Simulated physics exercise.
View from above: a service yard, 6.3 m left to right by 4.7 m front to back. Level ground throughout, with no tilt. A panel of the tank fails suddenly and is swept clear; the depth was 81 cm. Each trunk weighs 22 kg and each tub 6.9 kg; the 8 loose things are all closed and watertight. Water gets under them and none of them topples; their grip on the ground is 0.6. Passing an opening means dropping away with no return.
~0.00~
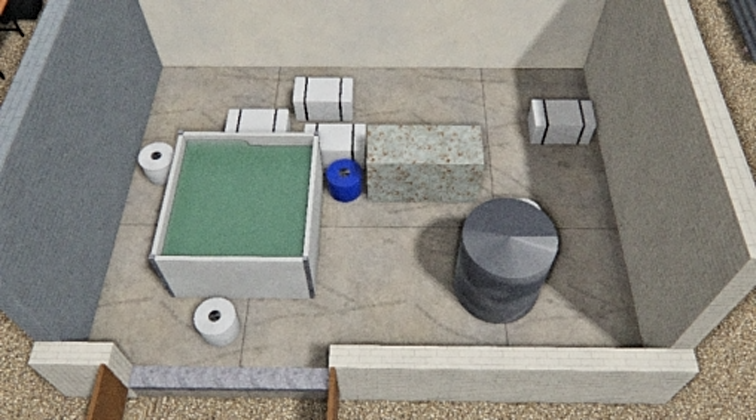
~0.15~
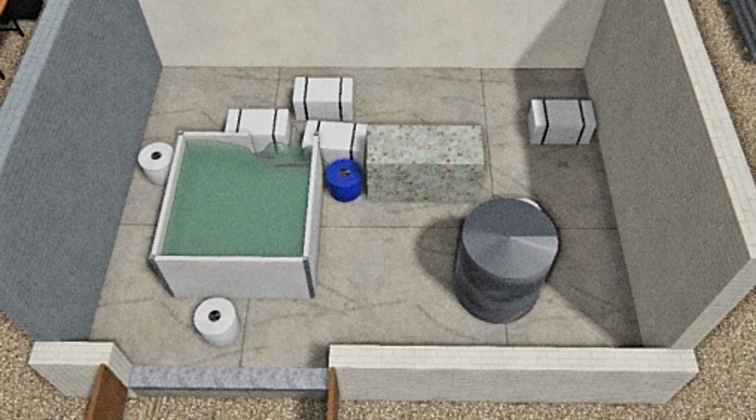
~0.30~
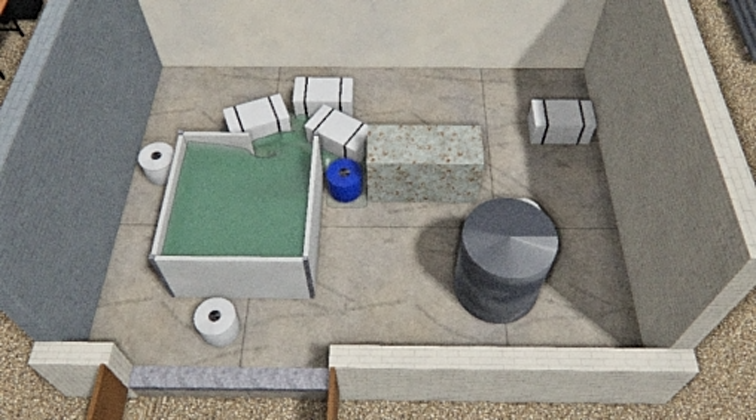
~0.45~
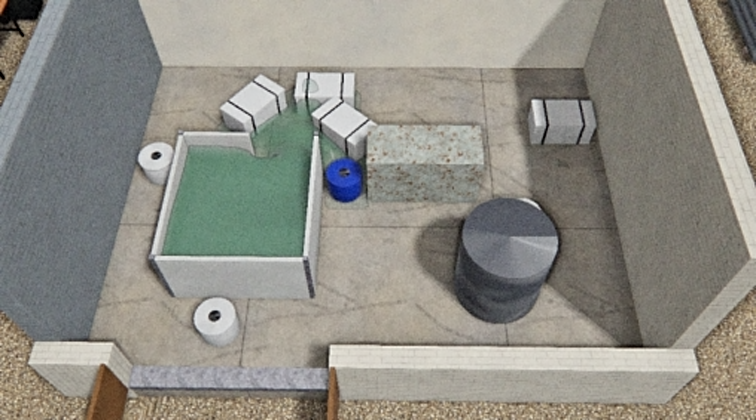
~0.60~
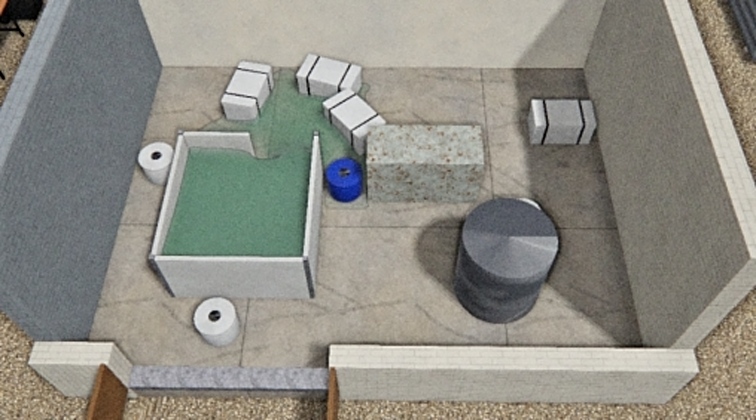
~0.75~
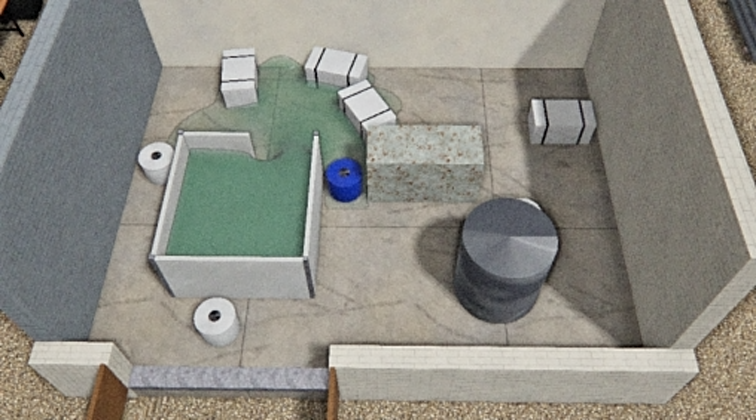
In a walled yard, green water pours from a tank's back corner, pushing three white boxes.
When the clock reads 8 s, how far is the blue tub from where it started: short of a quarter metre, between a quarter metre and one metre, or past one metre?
The way I see it, it stays in its spot.
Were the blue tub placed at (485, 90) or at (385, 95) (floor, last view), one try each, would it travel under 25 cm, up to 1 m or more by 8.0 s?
Try one, it is swept a long way; try two, it is swept a long way.
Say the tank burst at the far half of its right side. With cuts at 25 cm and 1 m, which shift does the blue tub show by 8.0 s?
Result: Blue tub displaced a little.
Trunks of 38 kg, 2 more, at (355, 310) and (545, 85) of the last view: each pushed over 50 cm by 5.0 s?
So it goes behind the line, then across the line.
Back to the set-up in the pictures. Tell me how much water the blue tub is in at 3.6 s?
I'd put it at about 0 cm.
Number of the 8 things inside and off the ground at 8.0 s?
I'd say 5 of them.
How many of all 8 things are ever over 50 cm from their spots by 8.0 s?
Tally: 7.
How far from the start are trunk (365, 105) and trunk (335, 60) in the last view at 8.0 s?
Lab note - net shifts in order: 400 cm; 400 cm.
After 1.6 s the blue tub is near (344, 173), 0.0 m from its start, aground; 0 of 8 are out; 1 afloat.
After 3.6 s the blue tub is near (344, 173), 0.0 m from its start, aground; 0 of 8 are out; 3 afloat.
After 5.6 s the blue tub is near (344, 173), 0.0 m from its start, aground; 1 of 8 are out; 3 afloat.
After 8.0 s the blue tub is near (344, 173), 0.0 m from its start, aground; 1 of 8 are out; 5 afloat.
